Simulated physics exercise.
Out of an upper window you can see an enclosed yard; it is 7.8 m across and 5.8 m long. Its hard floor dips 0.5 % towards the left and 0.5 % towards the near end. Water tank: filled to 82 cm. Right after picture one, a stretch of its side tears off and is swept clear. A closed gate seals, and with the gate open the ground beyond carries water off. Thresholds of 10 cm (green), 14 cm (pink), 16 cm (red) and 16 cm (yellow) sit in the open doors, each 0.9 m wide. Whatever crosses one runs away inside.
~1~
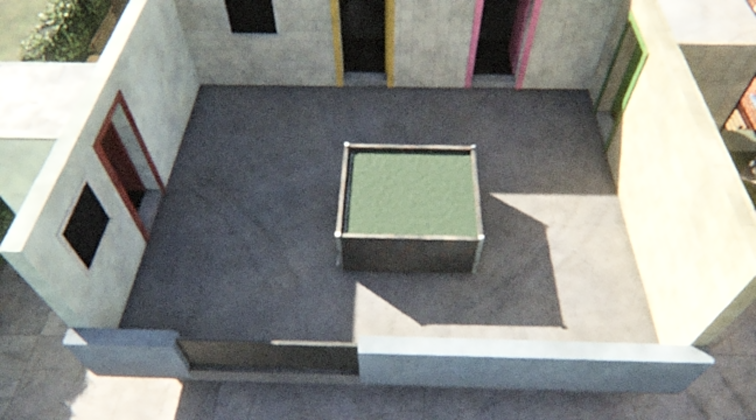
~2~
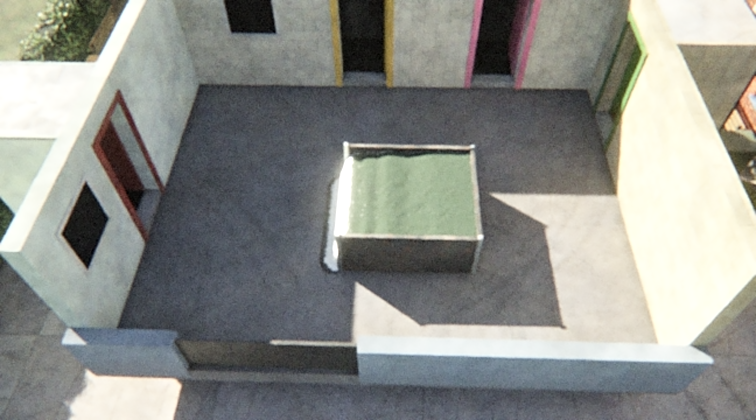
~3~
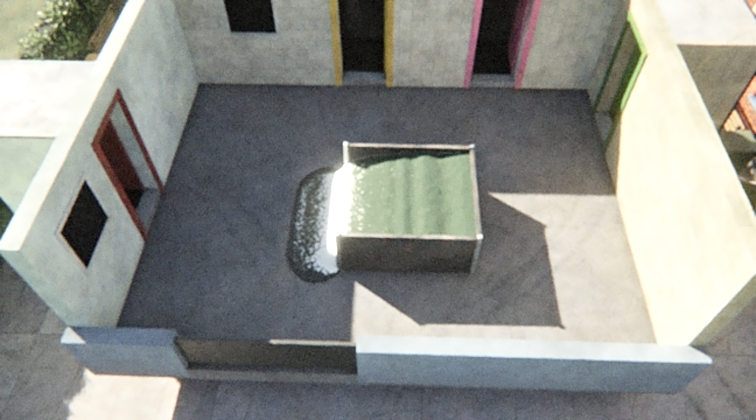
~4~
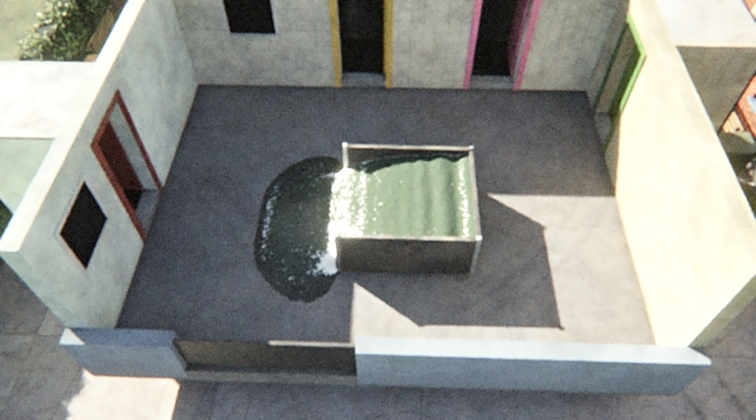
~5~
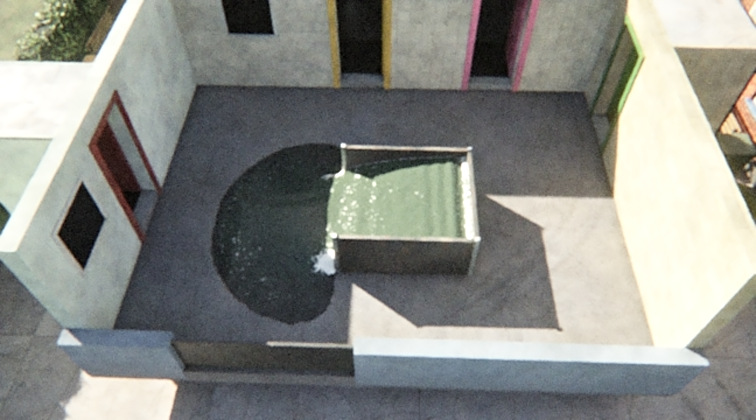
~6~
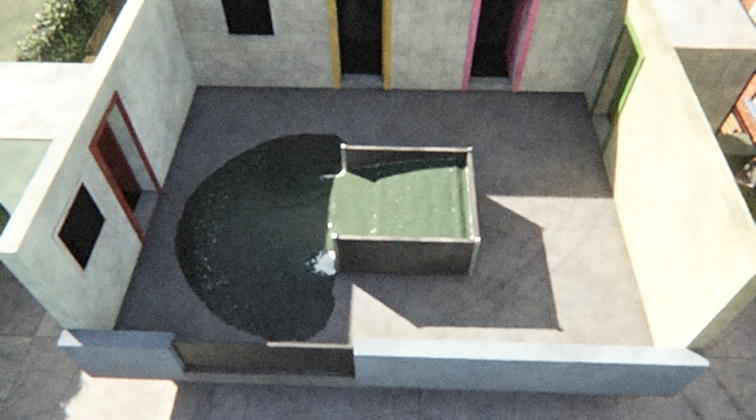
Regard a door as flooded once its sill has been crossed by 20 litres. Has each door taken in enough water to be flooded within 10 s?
In the end at the green door the amount will not overshoot the limit, at the pink door the amount will not overshoot the limit, at the red door the amount will overshoot the limit, at the yellow door the amount will not overshoot the limit.
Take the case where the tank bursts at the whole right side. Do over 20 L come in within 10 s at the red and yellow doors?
Against the limit, the red door stays within it and the yellow door stays within it.
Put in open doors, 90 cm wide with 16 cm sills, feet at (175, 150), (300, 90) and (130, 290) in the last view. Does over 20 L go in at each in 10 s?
In sequence the answers are more than that, less than that and more than that.
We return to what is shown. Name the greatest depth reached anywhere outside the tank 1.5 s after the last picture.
Peak depth: Approx. 48 cm.
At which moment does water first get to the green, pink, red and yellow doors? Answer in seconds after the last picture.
Green = 5.5 s, pink = 4.0 s, red = 0.1 s, yellow = 2.8 s.
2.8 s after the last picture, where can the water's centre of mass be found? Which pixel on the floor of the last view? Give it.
Centre: Roughly (250, 213) px.
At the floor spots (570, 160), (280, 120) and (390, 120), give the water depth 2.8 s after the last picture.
About 0, 6 and 0 cm respectively.
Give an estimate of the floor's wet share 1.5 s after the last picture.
40 %.
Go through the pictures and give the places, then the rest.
In the first frame, the water tank at (409, 192) is whole and still, 82 cm deep.
In the second frame, water pours out at (346, 210) and has run 1.0 m, to a hidden place; typically 7 cm deep outside, 82 cm at the water tank's back.
In the third frame, the front is at (320, 172), 1.2 m from the gap at (345, 212); 1.6 m2 of floor is under water; 82 cm left at the back of the water tank.
In the fourth frame, water pours out at (345, 215) and has run 1.6 m, to (301, 165); typically 12 cm deep outside, 77 cm at the water tank's back.
In the fifth frame, the front is at (233, 190), 2.1 m from the gap at (343, 216); 5.6 m2 of floor is under water; 69 cm left at the back of the water tank.
In the sixth frame, the front is at (193, 201), 2.7 m from the gap at (343, 217); 7.8 m2 of floor is under water; 69 cm left at the back of the water tank.
Then, 0.7 s after the last picture water covers 35 % of the floor and is deepest (38 cm) near (148, 231); green door not reached, pink door not reached, red door 34 cm at the sill, 76 L in, yellow door not reached.
Then, 1.5 s after the last picture water covers 40 % of the floor and is deepest (48 cm) near (197, 88); green door not reached, pink door not reached, red door 37 cm at the sill, 201 L in, yellow door not reached.
Then, 2.8 s after the last picture water covers 40 % of the floor and is deepest (28 cm) near (197, 88); green door not reached, pink door not reached, red door 25 cm at the sill, 290 L in, yellow door not reached.
Then, 5.3 s after the last picture water covers 85 % of the floor and is deepest (14 cm) near (189, 112); green door not reached, pink door 3 cm at the sill, 0 L in, red door 10 cm at the sill, 306 L in, yellow door 7 cm at the sill, 0 L in.
Then, 9.3 s after the last picture water covers 100 % of the floor and is deepest (12 cm) near (476, 239); green door 8 cm at the sill, 1 L in, pink door 3 cm at the sill, 0 L in, red door 7 cm at the sill, 306 L in, yellow door 4 cm at the sill, 0 L in.
